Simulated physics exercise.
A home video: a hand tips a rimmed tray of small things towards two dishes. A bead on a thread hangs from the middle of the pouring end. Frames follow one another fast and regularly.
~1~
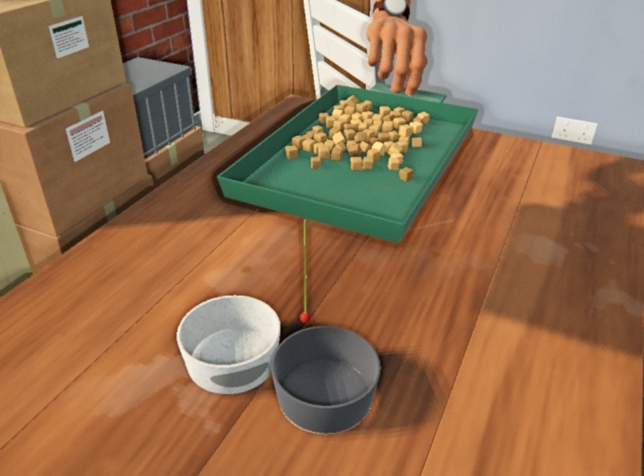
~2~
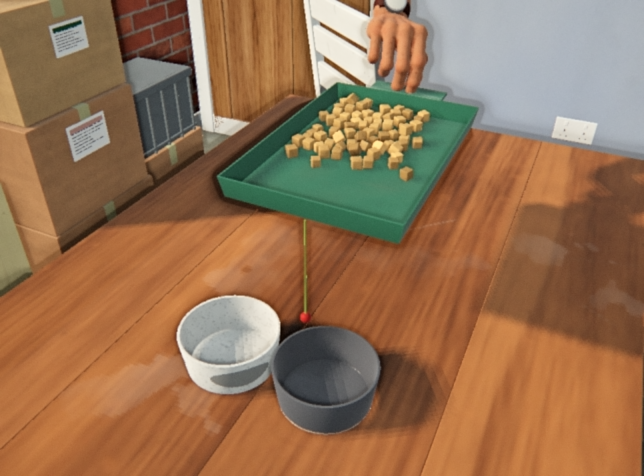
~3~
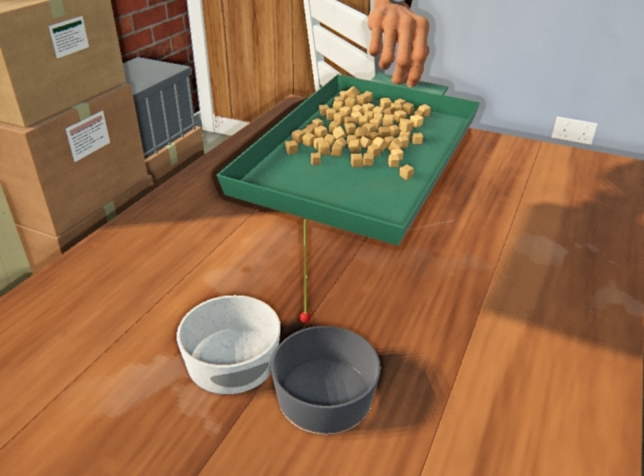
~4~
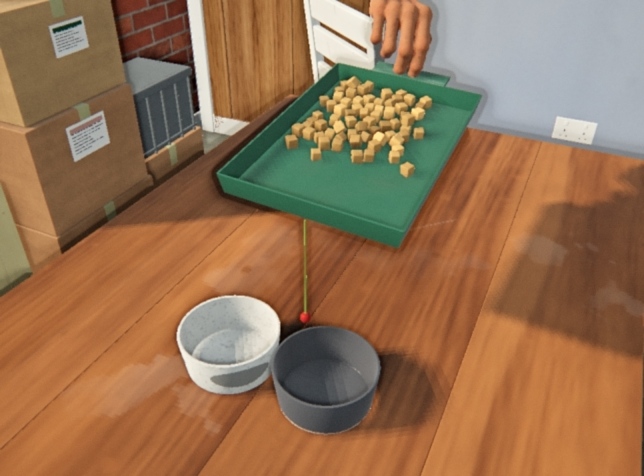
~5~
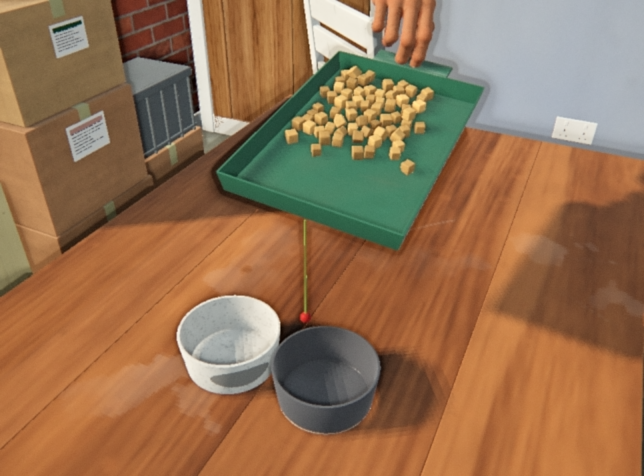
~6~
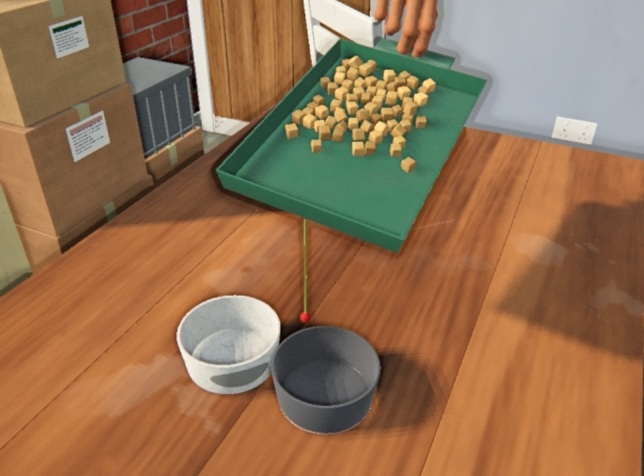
At first, a hand holds a green rimmed tray of small wooden cubes almost level above a white dish and a dark grey dish on a wooden table. Then the tray's far end rises and it tilts a little, its near right corner lowest, while the cubes stay bunched together.
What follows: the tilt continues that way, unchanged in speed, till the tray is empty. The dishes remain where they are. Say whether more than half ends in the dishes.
Most of the load will miss the dishes.
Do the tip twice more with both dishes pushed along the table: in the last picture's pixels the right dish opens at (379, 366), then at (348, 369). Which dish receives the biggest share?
First try, the dish to the right; second try, the dish to the right.
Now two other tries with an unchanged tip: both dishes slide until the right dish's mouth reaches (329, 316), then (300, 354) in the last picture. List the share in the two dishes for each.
Some 0 percent in the first case, 10 percent in the second.
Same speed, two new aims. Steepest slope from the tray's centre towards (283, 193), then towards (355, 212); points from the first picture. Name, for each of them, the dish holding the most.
It would be the left-side one to begin with, and after that the right-side one.
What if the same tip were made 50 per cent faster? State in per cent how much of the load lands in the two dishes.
Close to 40 in a hundred.
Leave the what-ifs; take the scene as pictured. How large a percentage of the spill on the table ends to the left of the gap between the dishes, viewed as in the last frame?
It amounts to some 0 percent.
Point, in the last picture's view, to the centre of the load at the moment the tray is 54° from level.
Roughly at (387, 201).
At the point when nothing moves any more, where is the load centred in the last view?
Last view, centre at rest - approx. (387, 408).
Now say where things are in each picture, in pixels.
The first frame shows corners of the pouring end (223, 176) and (401, 221), level; middle of the load (368, 136), small wooden cubes; left dish (202, 376); right dish (302, 416); bead on its thread (306, 317).
The second frame shows corners of the pouring end (223, 175) and (401, 222), level; middle of the load (368, 134).
The third frame shows corners of the pouring end (223, 174) and (401, 224), tipped barely, lowest at the right corner; middle of the load (369, 130).
The fourth frame shows corners of the pouring end (223, 172) and (401, 228), tipped a little, lowest at the right corner; middle of the load (369, 123).
The fifth frame shows corners of the pouring end (223, 171) and (401, 231), tipped a little, lowest at the right corner; middle of the load (370, 116).
The sixth frame shows corners of the pouring end (222, 169) and (401, 235), tipped a little, lowest at the right corner; middle of the load (371, 110); left dish (202, 376); right dish (302, 416).
Just after the last frame, tray tipped steeply; almost all on the tray; just a few in the air.
A moment on, tray tipped right over; almost all on the tray; just a few in the right dish; just a few outside both.
Further on, tray tipped past a quarter turn; roughly a quarter in the right dish; the larger part outside both.
When it is over, tray tipped past a quarter turn; roughly a quarter in the right dish; not one in the left dish; the larger part outside both.
